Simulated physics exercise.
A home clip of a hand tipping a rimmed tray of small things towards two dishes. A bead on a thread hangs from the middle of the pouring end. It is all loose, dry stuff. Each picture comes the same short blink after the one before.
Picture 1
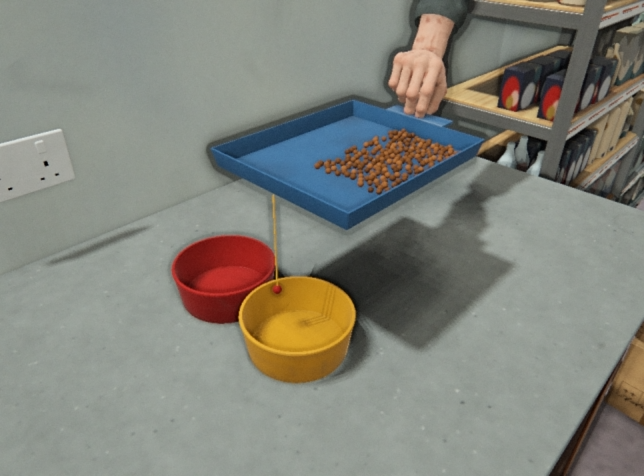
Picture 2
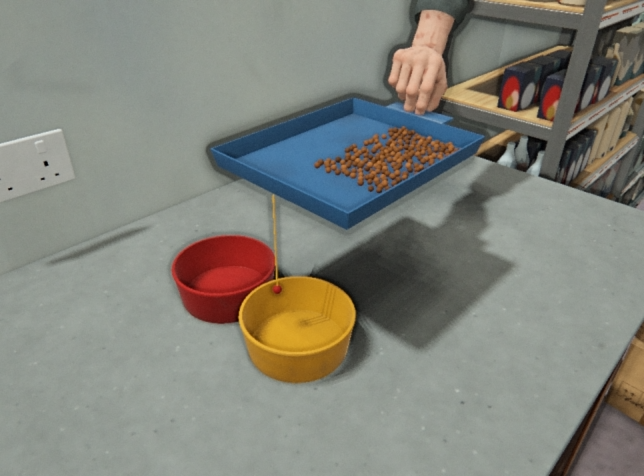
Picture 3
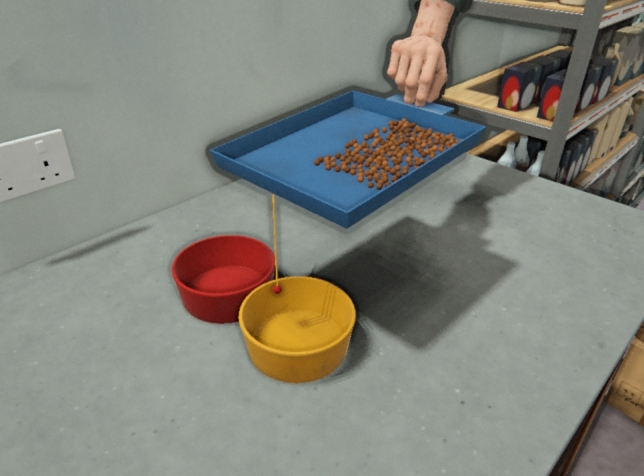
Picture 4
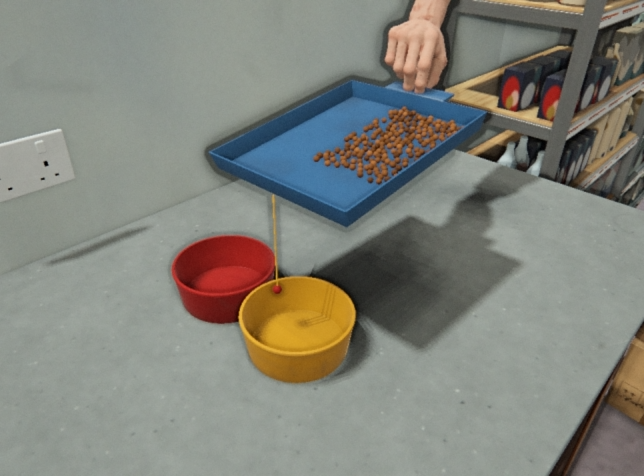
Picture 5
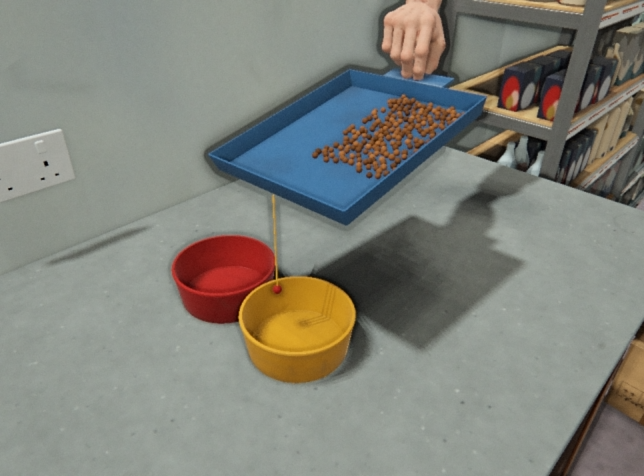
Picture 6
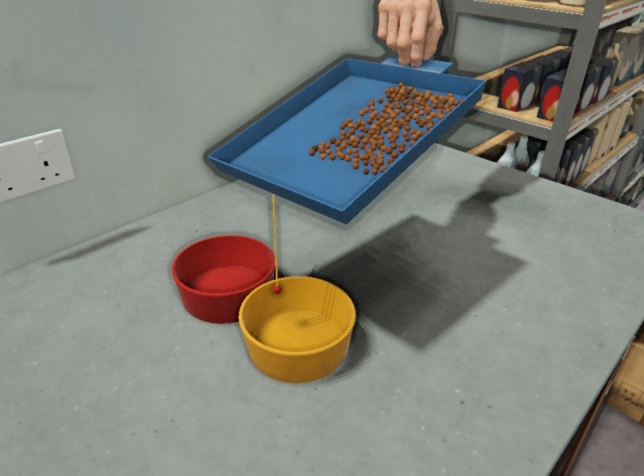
To begin with, a hand holds a rimmed blue tray of small brown cereal balls nearly level above a red dish and a yellow dish on a grey surface. The hand then gradually raises the tray's far end, tilting it towards its left corner, while the dishes stay still.
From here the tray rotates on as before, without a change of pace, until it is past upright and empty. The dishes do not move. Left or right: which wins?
The left dish gets more.
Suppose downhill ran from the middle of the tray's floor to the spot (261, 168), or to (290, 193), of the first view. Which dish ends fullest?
One: The left one. Two: The dish on the right.
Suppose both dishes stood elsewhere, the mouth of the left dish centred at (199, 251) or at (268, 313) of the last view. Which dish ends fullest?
One: The dish on the right. Two: The left-hand dish.
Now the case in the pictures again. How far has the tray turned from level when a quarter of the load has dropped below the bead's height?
At about 105°.
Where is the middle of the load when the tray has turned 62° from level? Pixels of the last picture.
Around (261, 181).
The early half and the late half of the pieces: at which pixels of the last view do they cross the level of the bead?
Early half (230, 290), late half (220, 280).
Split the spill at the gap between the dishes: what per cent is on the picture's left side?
Roughly 100 in a hundred.
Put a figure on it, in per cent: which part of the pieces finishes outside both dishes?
Close to 40 per cent.
Soon after the last picture, tray tipped steeply; nearly all on the tray; a stray few in the left dish; a stray few outside both; a small part in the air.
A little later, tray tipped past a quarter turn; about two thirds on the tray; a small part in the right dish; a small part in the left dish; a small part outside both; about a quarter in the air.
Later still, tray tipped past a quarter turn; a small part in the right dish; about half in the left dish; about half outside both.
At rest, tray tipped past a quarter turn; a small part in the right dish; about half in the left dish; about half outside both.
